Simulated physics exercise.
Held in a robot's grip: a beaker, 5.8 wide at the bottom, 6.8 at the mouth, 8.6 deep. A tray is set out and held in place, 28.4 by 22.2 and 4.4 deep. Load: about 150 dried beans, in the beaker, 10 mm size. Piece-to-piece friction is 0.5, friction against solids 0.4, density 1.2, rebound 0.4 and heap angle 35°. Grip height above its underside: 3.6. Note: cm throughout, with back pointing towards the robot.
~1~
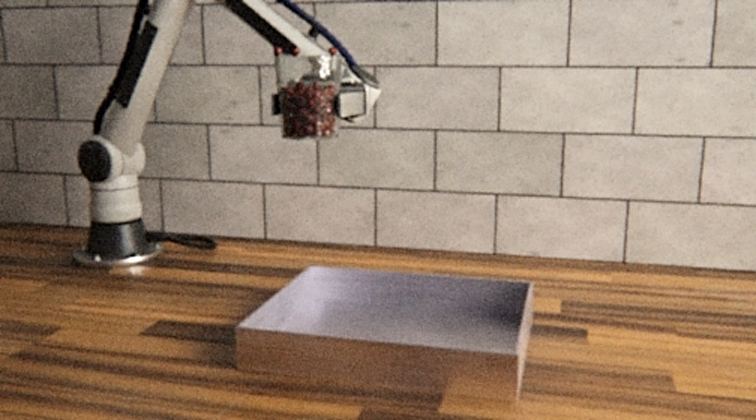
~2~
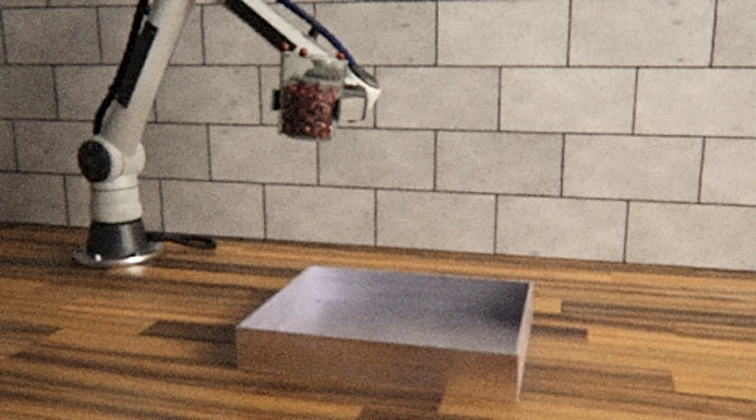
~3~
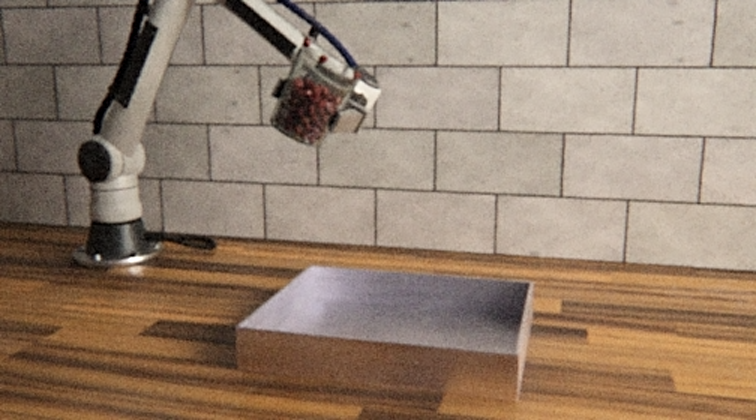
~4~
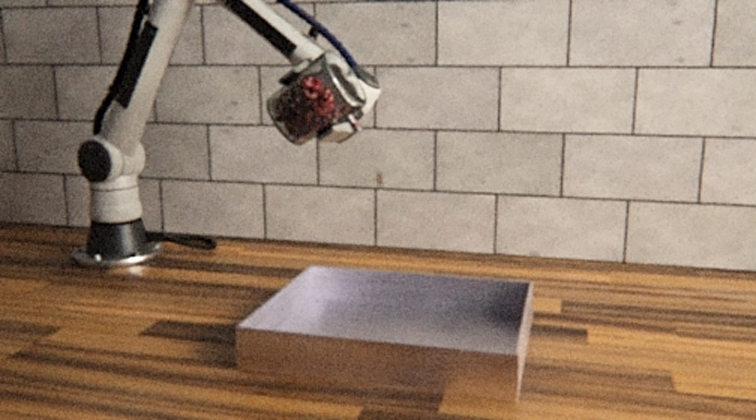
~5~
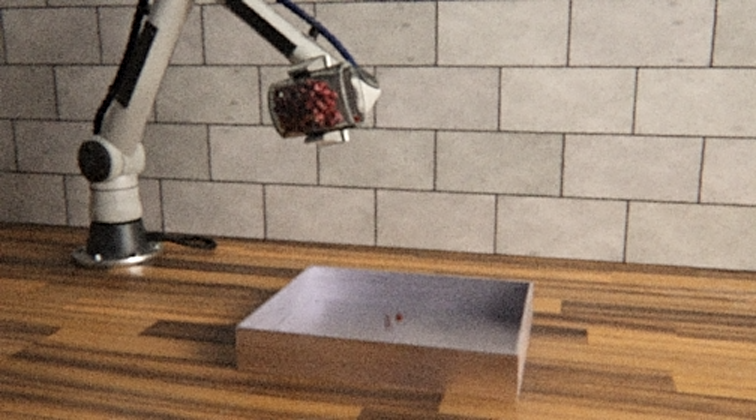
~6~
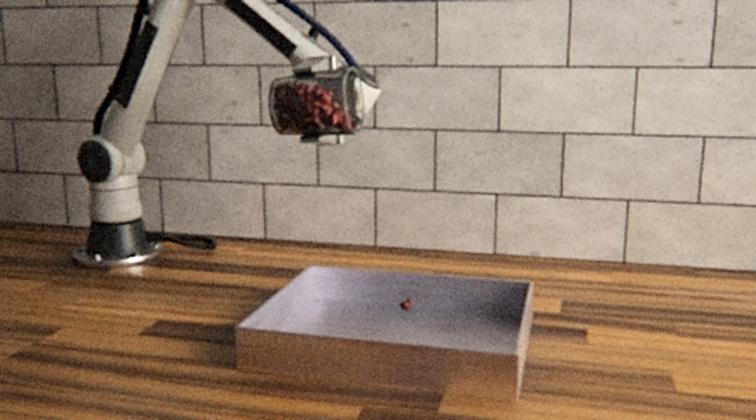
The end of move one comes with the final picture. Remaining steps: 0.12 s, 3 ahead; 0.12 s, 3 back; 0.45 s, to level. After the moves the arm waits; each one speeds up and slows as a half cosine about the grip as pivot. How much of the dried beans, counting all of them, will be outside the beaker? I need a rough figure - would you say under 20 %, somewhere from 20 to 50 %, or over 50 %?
I would say somewhere from 20 to 50 %.
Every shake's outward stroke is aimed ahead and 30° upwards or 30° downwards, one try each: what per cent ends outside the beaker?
Roughly 30 per cent, then 15 per cent.
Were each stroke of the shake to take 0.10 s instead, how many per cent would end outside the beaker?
That would give around 40 per cent.
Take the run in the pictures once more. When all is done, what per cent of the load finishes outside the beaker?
25 per cent, more or less.
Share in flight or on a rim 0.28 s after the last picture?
Roughly 20 percent.
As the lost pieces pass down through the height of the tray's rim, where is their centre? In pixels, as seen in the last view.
Near (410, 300).
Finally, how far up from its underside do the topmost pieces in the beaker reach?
Around 6.0 centimetres above the underside.
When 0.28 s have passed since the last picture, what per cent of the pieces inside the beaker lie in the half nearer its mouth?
Estimate: Around 55 %.
Then, 0.28 s after the last picture, tilted 84° forward, highest piece 28 above the table; 121 in the beaker, 2 in the tray, 31 in flight or on a rim.
Then, 0.55 s after the last picture, tilted 18° forward, highest piece 31 above the table; 113 in the beaker, 41 in the tray.
Then, 0.89 s after the last picture, level, highest piece 29 above the table; 113 in the beaker, 41 in the tray.
Then, 1.94 s after the last picture, level, highest piece 29 above the table; 113 in the beaker, 41 in the tray.
Final count, 113 in the beaker, 41 in the tray. That is 27 % outside the beaker.
